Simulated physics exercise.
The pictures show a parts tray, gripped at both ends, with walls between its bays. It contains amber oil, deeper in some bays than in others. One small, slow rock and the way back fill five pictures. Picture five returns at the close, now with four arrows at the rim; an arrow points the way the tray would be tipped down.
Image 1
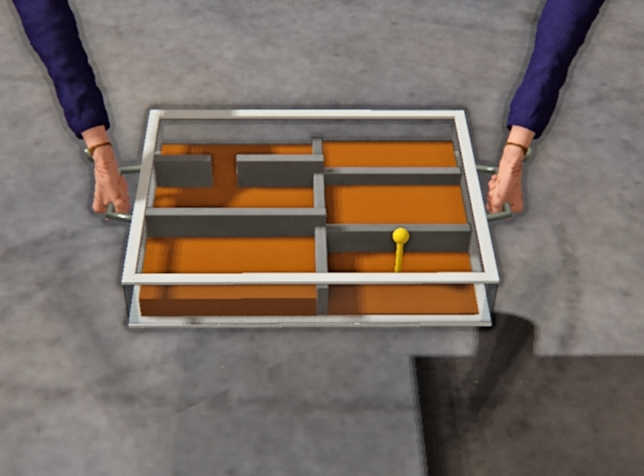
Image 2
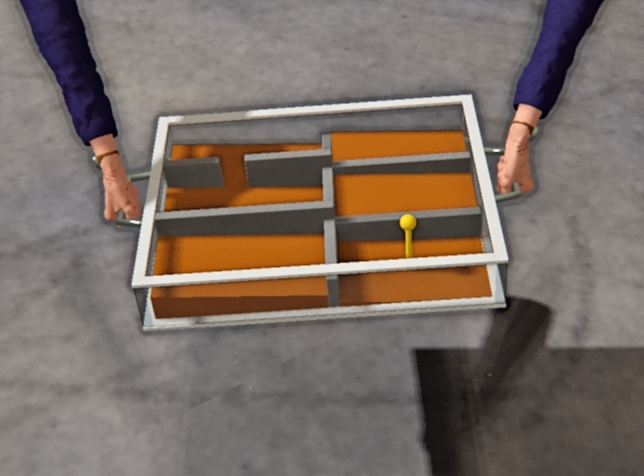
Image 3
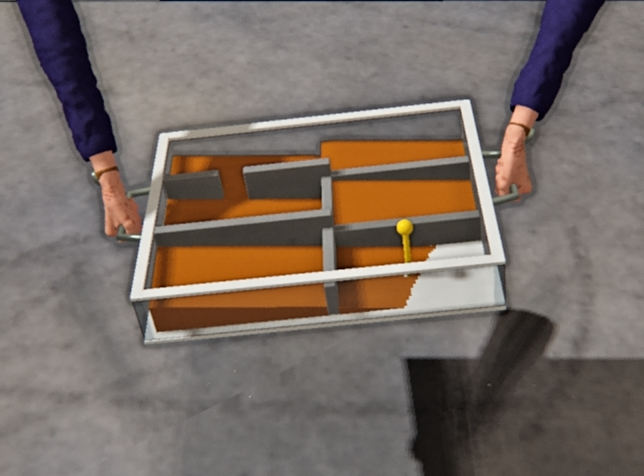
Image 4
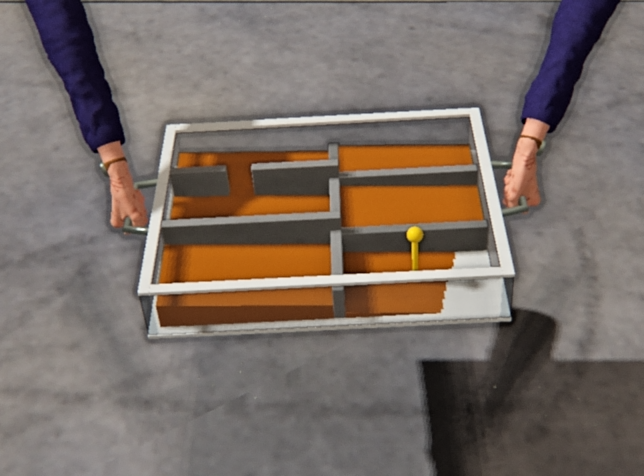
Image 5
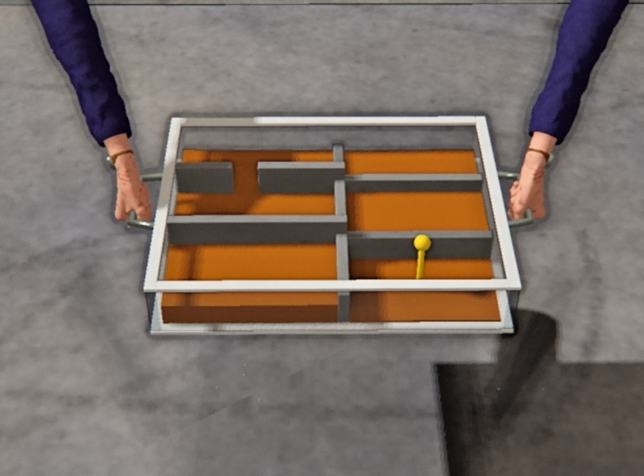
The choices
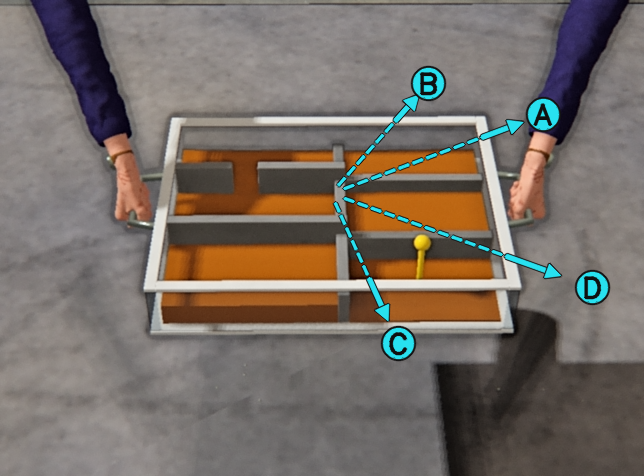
Two hands tilted a walled tray of amber liquid slightly down to the left, baring a pale patch of floor near the yellow peg at front right, then leveled it as the liquid covered that patch again.
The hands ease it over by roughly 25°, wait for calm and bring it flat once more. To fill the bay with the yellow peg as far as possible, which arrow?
Direction C.
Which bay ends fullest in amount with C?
That is the front right bay.
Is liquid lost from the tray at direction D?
Yes.
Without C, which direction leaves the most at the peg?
It is D.
In cyan, A ends at (518, 123); B ends at (415, 98); C ends at (385, 315); D ends at (555, 273).
With A, about 7 % of the liquid ends in the peg's bay; about 46 % goes over the rim.
With B, about 8 % of the liquid ends in the peg's bay; about 39 % goes over the rim.
With C, about 33 % of the liquid ends in the peg's bay; about 9 % goes over the rim.
With D, about 24 % of the liquid ends in the peg's bay; about 43 % goes over the rim.
